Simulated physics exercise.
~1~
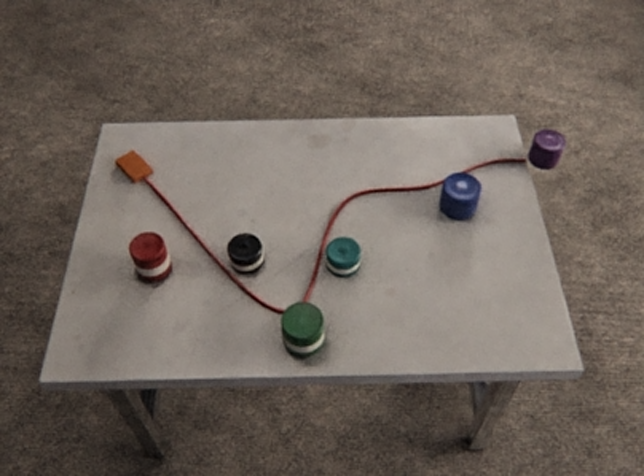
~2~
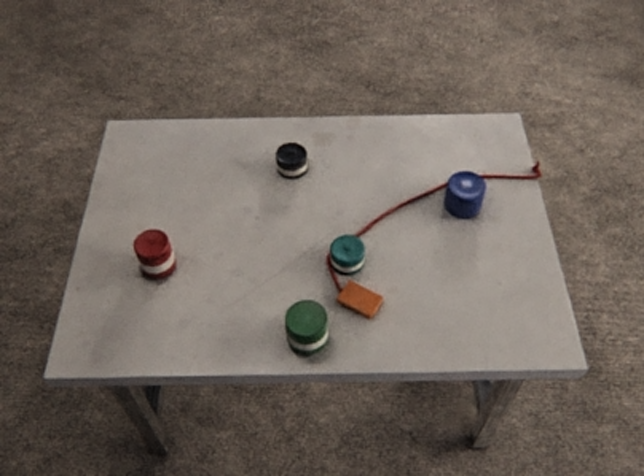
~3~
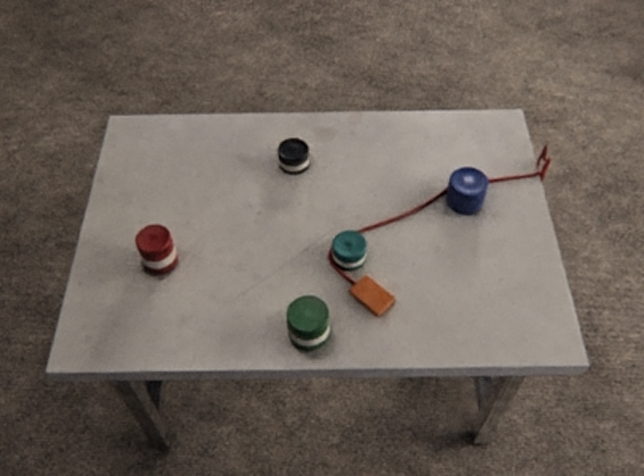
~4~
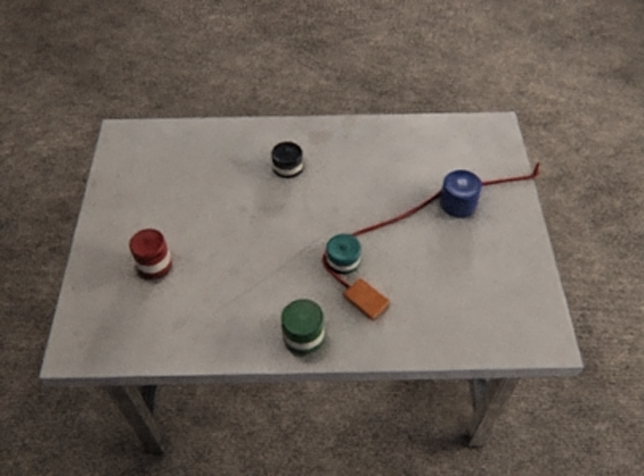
In the video, a red cord runs across a gray table from an orange block to a purple cylinder off the right edge; the cylinder drops from view, the block is pulled right beside the teal tin, and the black tin ends farther back, while the others stay put.
